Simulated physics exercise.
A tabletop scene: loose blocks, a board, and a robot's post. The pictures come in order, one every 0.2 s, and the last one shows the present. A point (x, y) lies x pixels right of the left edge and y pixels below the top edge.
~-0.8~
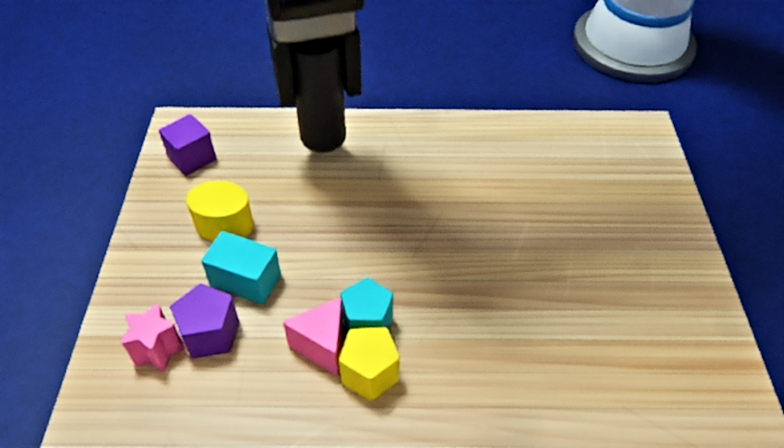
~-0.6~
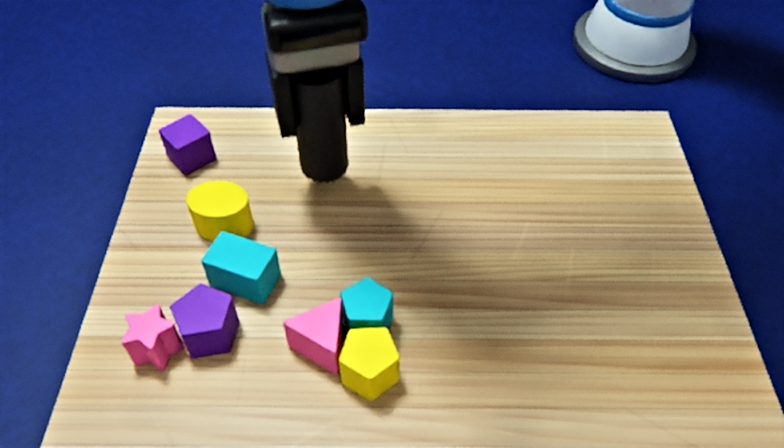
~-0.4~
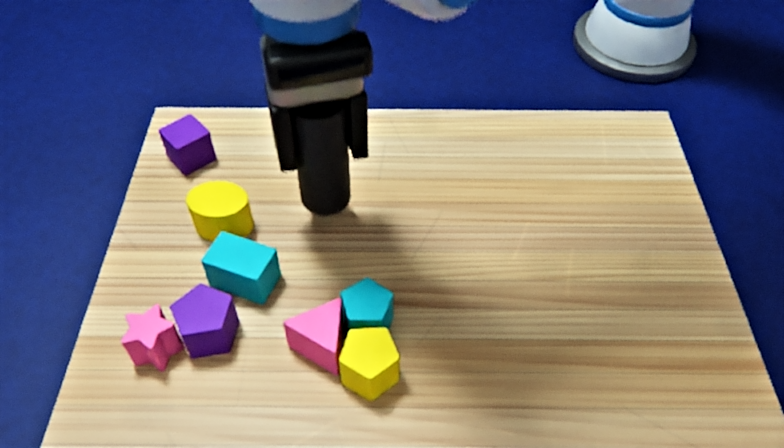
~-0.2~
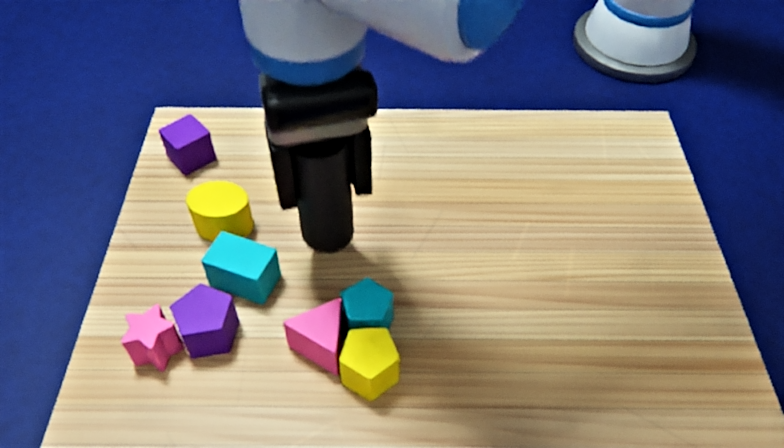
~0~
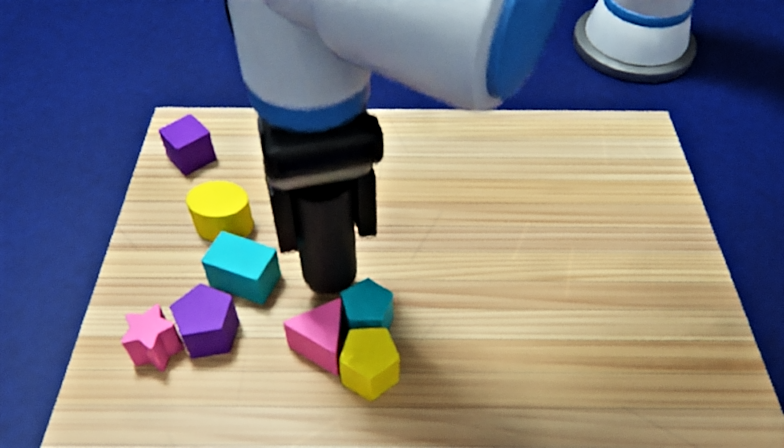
A robot arm moves its black post down the wooden board toward the unmoving colored blocks.
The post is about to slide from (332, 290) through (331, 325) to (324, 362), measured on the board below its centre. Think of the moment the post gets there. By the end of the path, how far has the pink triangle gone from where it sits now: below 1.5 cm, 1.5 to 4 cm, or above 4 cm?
It is going to finish beyond 4 cm from where it is now.
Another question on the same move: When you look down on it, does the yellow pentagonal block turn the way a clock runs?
Yes, that is how it ends up.
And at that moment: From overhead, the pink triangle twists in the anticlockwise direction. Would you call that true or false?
False
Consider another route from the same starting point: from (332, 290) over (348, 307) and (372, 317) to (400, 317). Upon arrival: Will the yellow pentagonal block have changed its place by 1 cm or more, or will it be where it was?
Shifted.
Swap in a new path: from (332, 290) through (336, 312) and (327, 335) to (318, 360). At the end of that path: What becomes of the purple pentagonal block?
Still in place.
What follows on the original path. Halfway along, post at (329, 309); pink triangle at (319, 343), turned 30° clockwise; turquoise pentagonal block at (378, 315), turned 30° anticlockwise; yellow pentagonal block at (378, 364), turned 15° clockwise.
At the end, post at (322, 347); turquoise rectangular block in place; pink triangle at (308, 384), turned 35° clockwise; turquoise pentagonal block at (380, 318), turned 45° anticlockwise; yellow pentagonal block at (379, 366), turned 20° clockwise.
